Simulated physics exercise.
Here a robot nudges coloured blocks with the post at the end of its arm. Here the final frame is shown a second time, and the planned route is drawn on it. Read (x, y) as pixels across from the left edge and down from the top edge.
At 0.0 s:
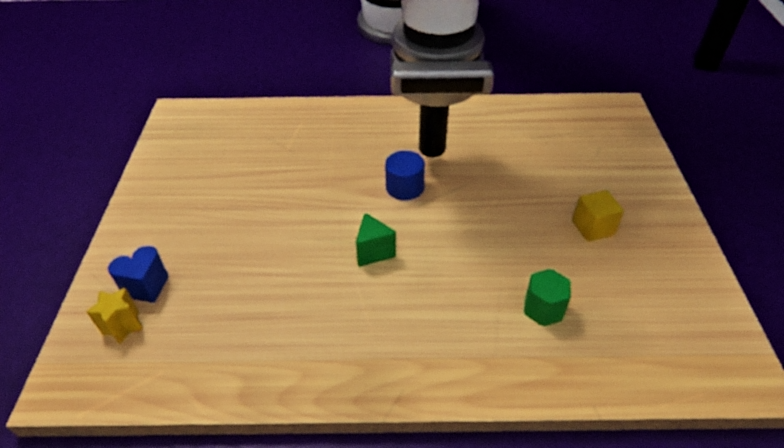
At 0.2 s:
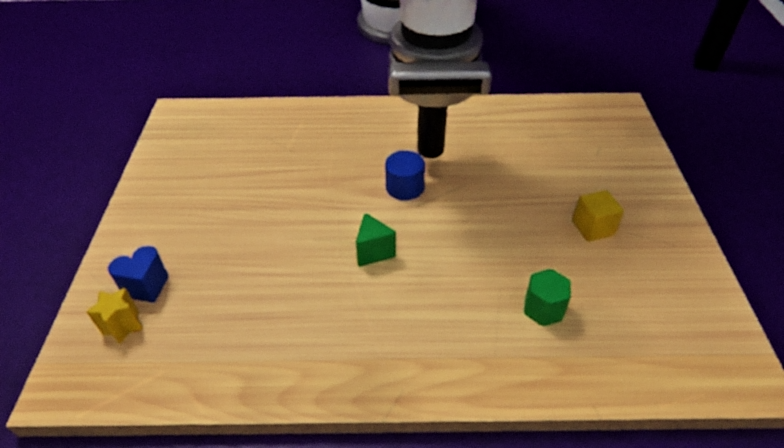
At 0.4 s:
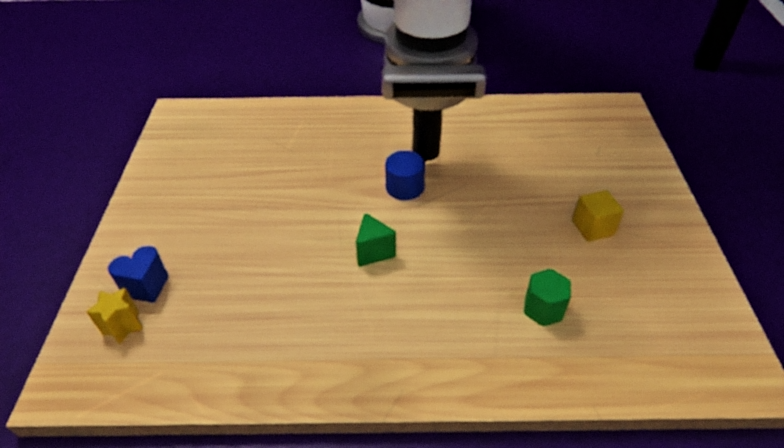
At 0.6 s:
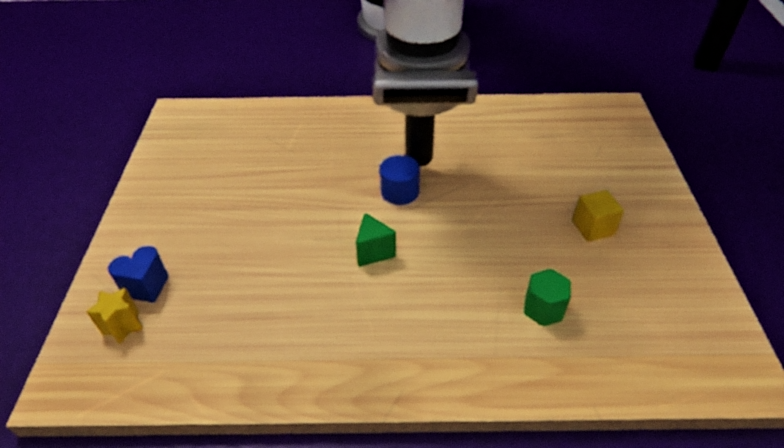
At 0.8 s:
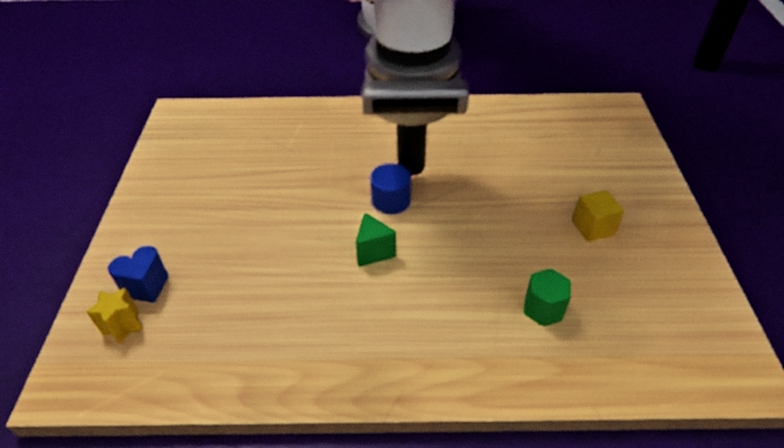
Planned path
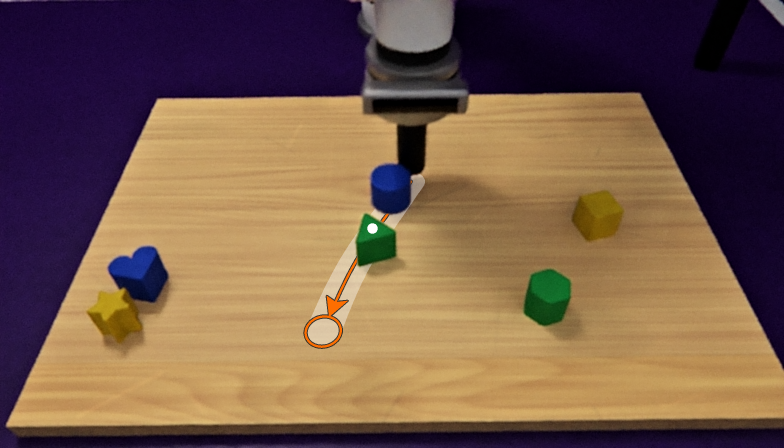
Robot arm lowering its black post toward a blue cylinder, then nudging it slightly down and left across a wooden board.
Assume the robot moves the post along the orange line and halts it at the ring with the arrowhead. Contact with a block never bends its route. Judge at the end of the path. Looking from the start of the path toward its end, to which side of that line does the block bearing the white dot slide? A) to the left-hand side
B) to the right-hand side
A: To the left-hand side.
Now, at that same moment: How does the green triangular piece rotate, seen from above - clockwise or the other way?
It goes round opposite to clock hands.
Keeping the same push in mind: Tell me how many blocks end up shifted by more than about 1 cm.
The answer is two blocks.
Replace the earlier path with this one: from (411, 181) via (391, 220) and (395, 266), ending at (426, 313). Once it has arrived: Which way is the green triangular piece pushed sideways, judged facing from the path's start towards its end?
The answer is right: Facing from the path's start to its end, that's where the green triangular piece shifts.
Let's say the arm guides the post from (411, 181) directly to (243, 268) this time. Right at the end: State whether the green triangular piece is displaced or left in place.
That block gets shifted.
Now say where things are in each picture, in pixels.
Lower end of the post at (432, 150), tops of blocks, green triangular piece at (372, 228), blue cylinder at (405, 162), in the first frame.
Post at (431, 151), blocks as before, in the second frame.
Post at (426, 154), blocks as before, in the third frame.
Post at (419, 159), blue cylinder at (400, 167), in the fourth frame.
Post at (411, 168), green triangular piece at (372, 228), blue cylinder at (391, 176), in the fifth frame.
The drawn path runs from (411, 181) via (366, 246), ending at (323, 331); the dot is on the green triangular piece.
On the path given first. One third of the way, post at (381, 209); green triangular piece at (362, 235), turned 65° anticlockwise; blue cylinder at (347, 212).
Two thirds of the way, post at (349, 258); green triangular piece at (355, 272), turned 65° anticlockwise; blue cylinder at (317, 229).
At the end, post at (321, 318); green triangular piece at (357, 302), turned 115° anticlockwise; blue cylinder at (317, 229).
